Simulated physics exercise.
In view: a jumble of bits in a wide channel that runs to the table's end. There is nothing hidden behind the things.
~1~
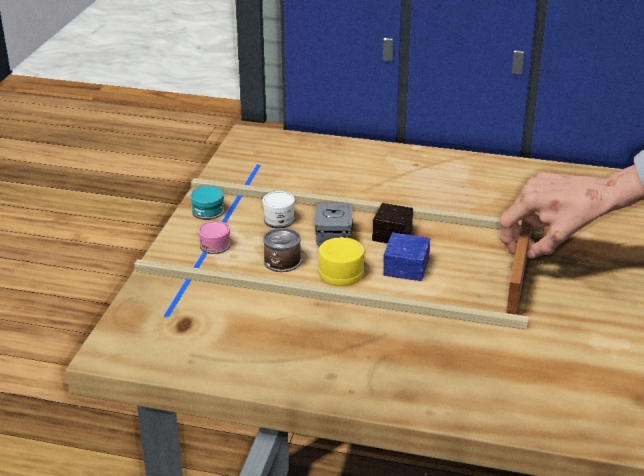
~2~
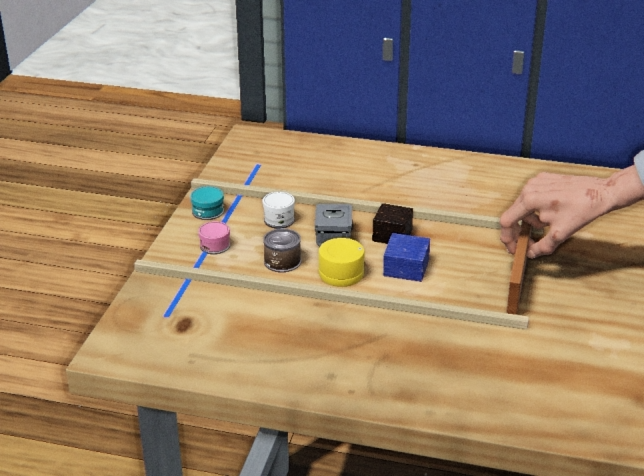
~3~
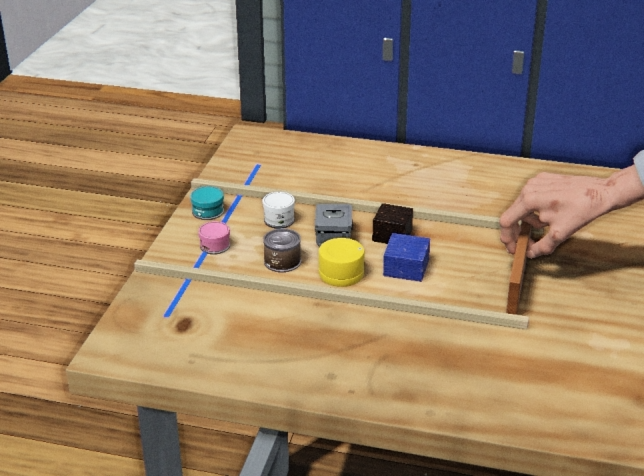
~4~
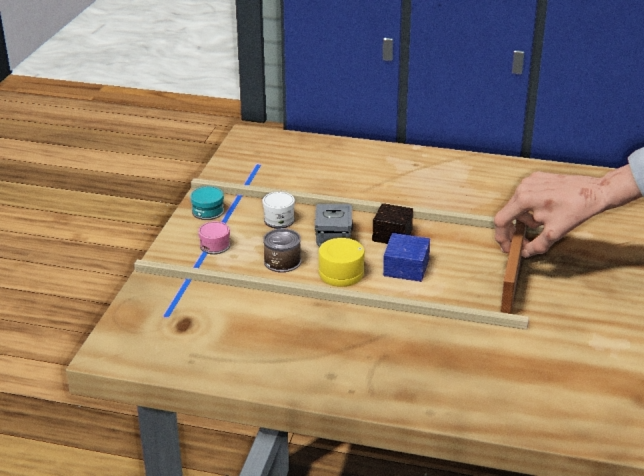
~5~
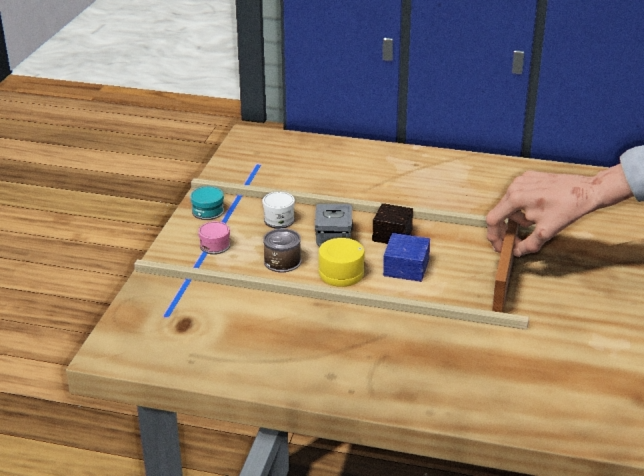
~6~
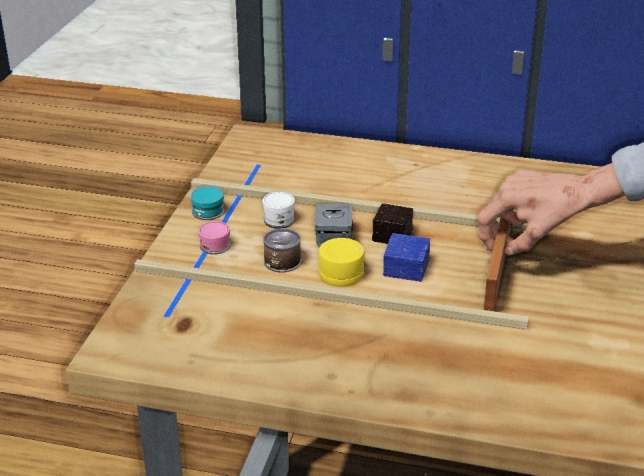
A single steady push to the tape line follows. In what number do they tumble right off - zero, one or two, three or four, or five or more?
The number that tip off is going to be more than two but under five.
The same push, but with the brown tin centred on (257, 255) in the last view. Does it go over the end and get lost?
It drops.
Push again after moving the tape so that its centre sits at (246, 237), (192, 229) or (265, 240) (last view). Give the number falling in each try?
The counts come to 1, then 5, then 1.
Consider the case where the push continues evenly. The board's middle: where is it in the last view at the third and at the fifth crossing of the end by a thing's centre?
It sits around (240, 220) and after that around (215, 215).
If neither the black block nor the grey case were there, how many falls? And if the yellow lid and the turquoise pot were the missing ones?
In order, the numbers are 1 and 2.
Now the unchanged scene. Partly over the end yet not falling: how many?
Expected count: 2.
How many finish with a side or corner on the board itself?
Tally at the end: 3.
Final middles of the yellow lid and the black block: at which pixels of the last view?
Yellow lid at (178, 248), black block at (214, 201).
A little later, none off yet; turquoise pot at rest near (208, 203); pink tin at rest near (215, 238); white pot at rest near (279, 210).
When it is over, the number that fall off is three or four; down, white pot, pink tin and turquoise pot.
